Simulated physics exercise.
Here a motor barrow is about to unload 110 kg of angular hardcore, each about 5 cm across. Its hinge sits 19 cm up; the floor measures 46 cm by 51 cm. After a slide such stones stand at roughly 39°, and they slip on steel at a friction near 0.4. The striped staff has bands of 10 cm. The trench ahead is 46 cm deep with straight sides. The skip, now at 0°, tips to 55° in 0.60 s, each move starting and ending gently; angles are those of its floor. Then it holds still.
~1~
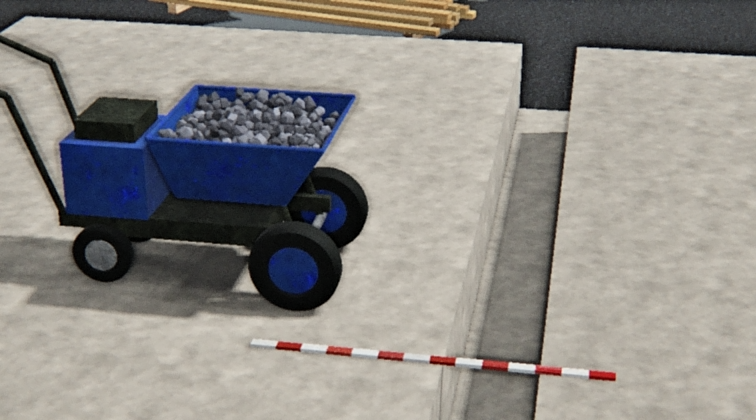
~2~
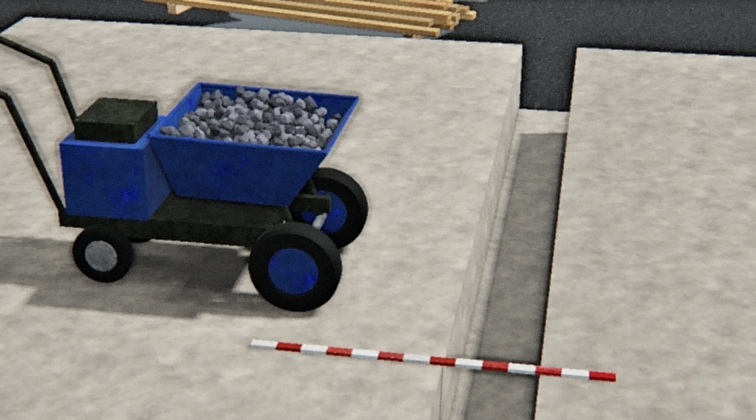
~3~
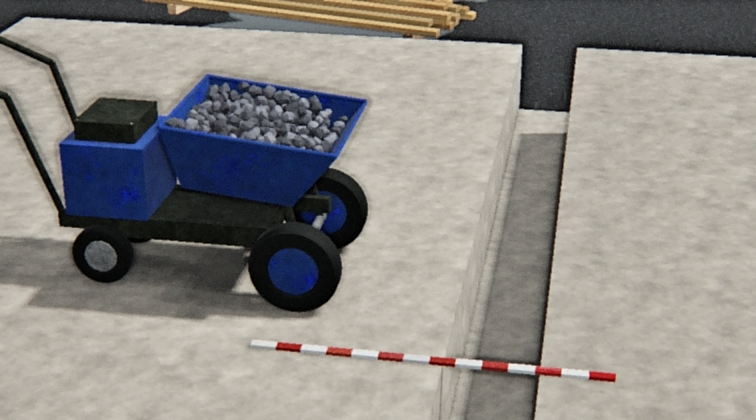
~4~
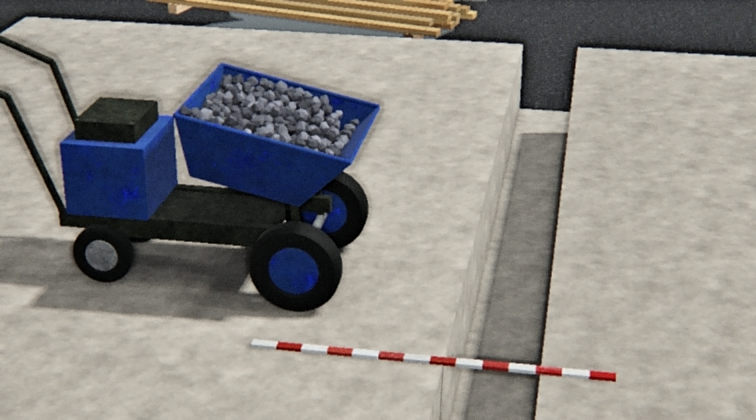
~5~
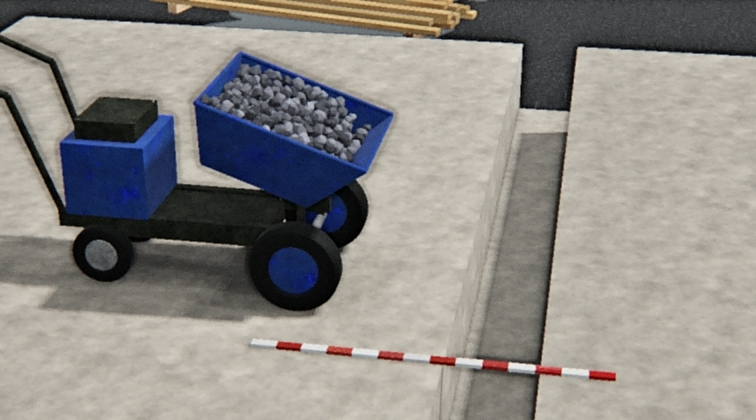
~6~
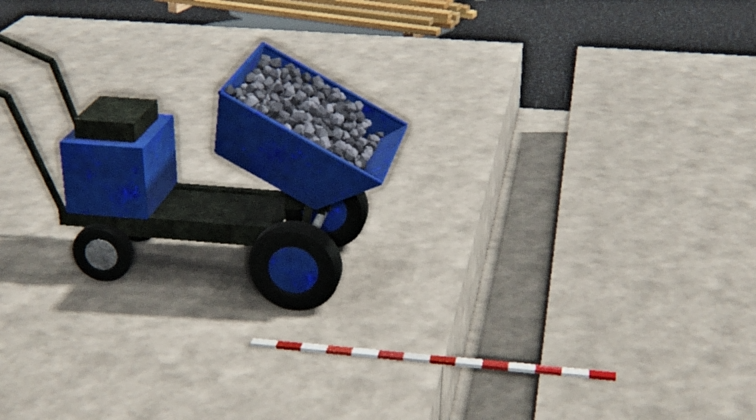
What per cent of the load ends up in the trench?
Some 31 per cent of it.
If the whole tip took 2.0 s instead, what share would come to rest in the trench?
It would be near 5 per cent.
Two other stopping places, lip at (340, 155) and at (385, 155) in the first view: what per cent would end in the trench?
Near 30 per cent from the first place, 20 from the second.
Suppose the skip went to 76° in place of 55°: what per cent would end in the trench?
In that case some 95 per cent.
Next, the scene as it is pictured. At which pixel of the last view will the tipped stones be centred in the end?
Their middle is at about (512, 379).
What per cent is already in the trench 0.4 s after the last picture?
Some 5 per cent.
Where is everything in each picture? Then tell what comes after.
In the first frame, the skip is at 0°, its lip at (323, 152); the top of the load is at (261, 108).
In the second frame, lip at (327, 154), floor tilted 2°, highest stones at (245, 106).
In the third frame, lip at (336, 157), floor tilted 6°, highest stones at (235, 102).
In the fourth frame, lip at (350, 163), floor tilted 12°, highest stones at (236, 92).
In the fifth frame, the skip is at 19°, its lip at (366, 172); the top of the load is at (244, 82).
In the sixth frame, the skip is at 27°, its lip at (381, 184); the top of the load is at (263, 73).
Then, 0.1 s after the last picture the floor is at 46°, 100 % in the skip; the foremost stones are at (394, 188).
Then, 0.4 s after the last picture the floor is at 55°, 91 % in the skip, 5 % short of the trench, 3 % in the trench; the foremost stones are at (484, 258).
Then, 0.7 s after the last picture the floor is at 55°, 68 % in the skip, 5 % short of the trench, 25 % in the trench, 1 % past the trench; the foremost stones are at (587, 305).
Then, 2.7 s after the last picture the floor is at 55°, 65 % in the skip, 3 % short of the trench, 31 % in the trench, 1 % past the trench; the foremost stones are at (629, 313).
